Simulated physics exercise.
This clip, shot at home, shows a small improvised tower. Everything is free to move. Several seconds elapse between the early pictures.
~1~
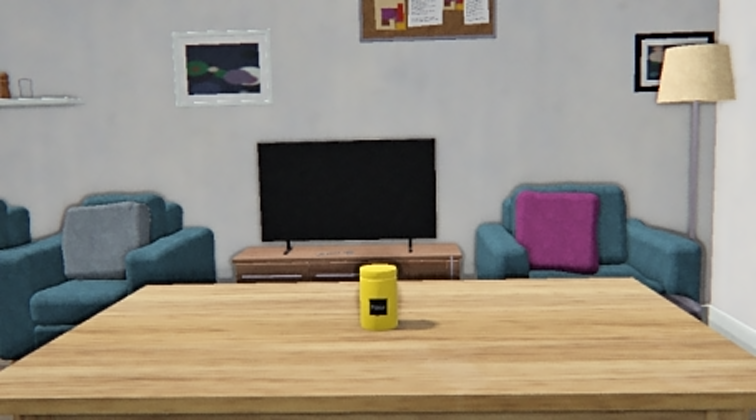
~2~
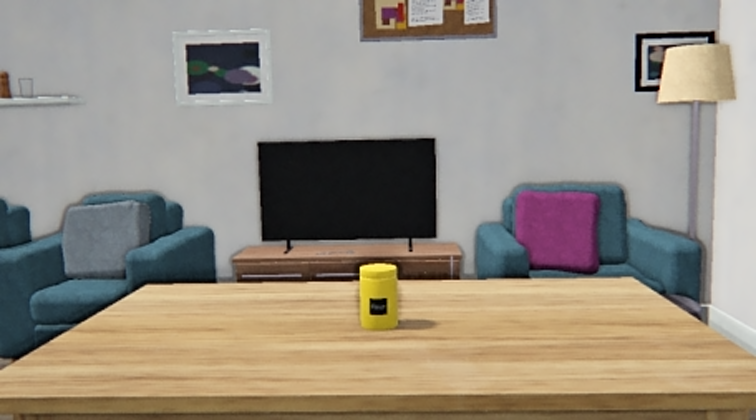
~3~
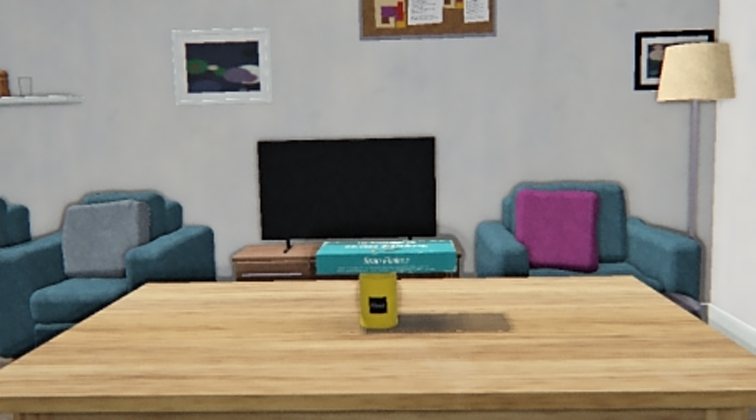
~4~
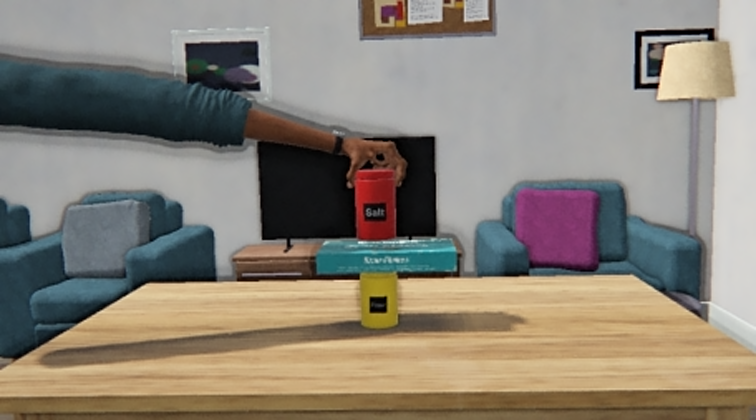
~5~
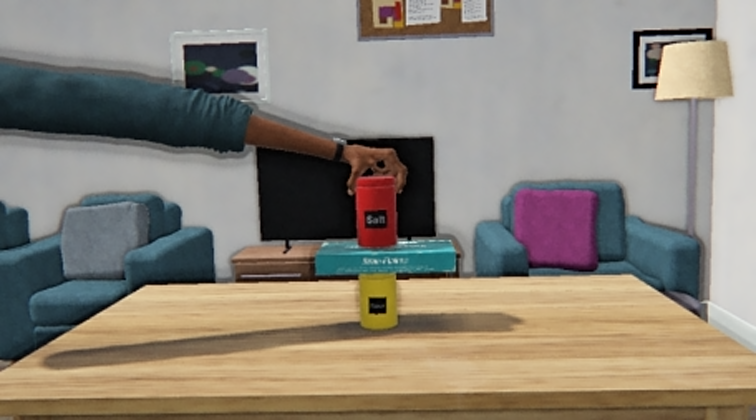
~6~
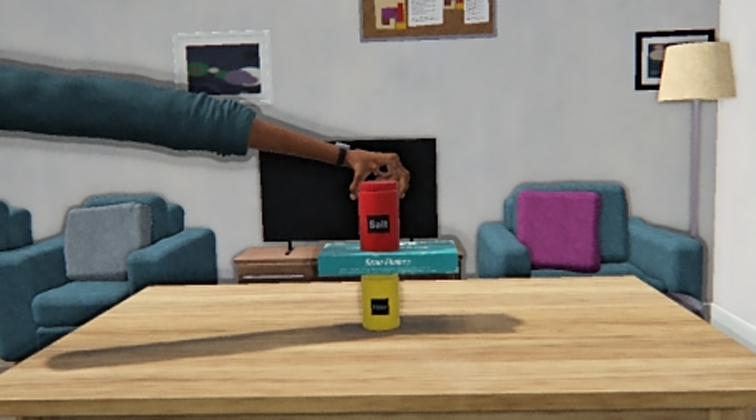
At the start, a yellow container stands alone on a wooden table in a living room. A turquoise packet then appears lying across its top, and a hand reaching in from the left holds a red salt jar above the packet, lowers it slightly and sets it down, still gripping it.
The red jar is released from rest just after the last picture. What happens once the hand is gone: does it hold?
In the end it turns out fine, really.
Then, 0.20 s later than the last frame, all is still.
Then, 0.50 s later than the last frame, red jar resting near (379, 216).
When it is over, all 3 as before. End places, in pixels of the last picture, red jar near (379, 216). The stack stays up.
